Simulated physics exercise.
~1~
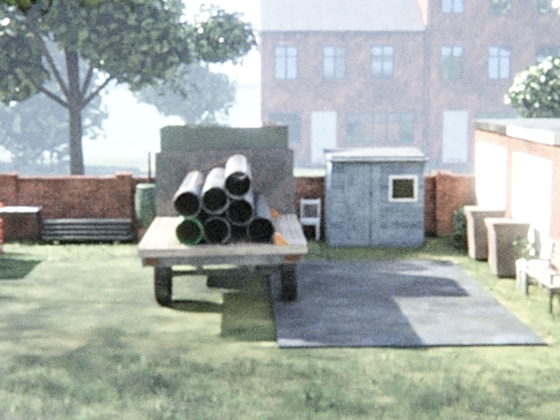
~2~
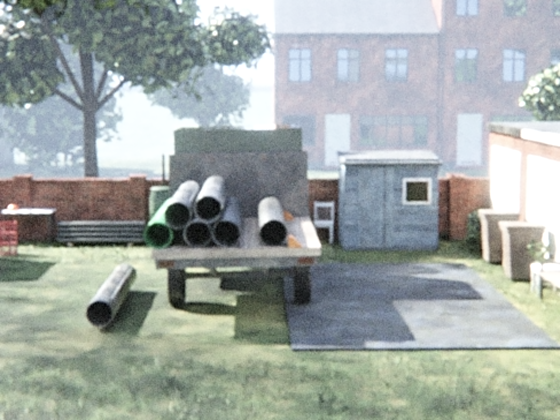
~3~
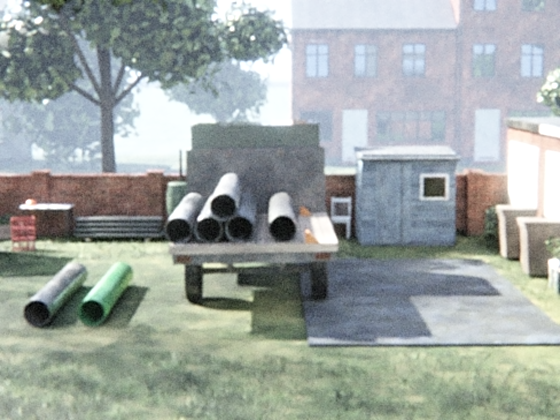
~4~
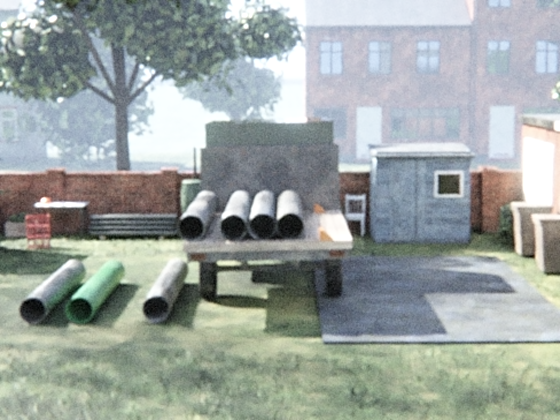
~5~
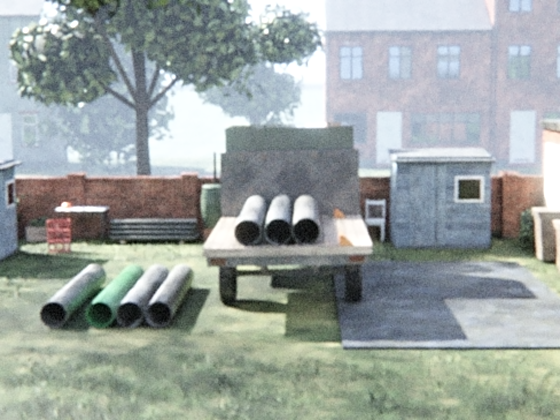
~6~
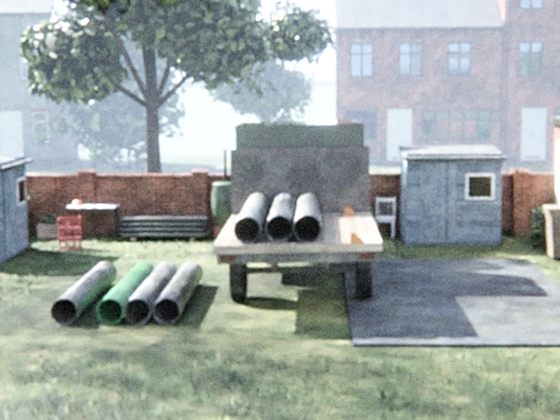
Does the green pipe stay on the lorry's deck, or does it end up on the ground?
The green pipe ends up on the ground. It rolls off the left side of the deck and comes to rest on the grass among the other fallen pipes.
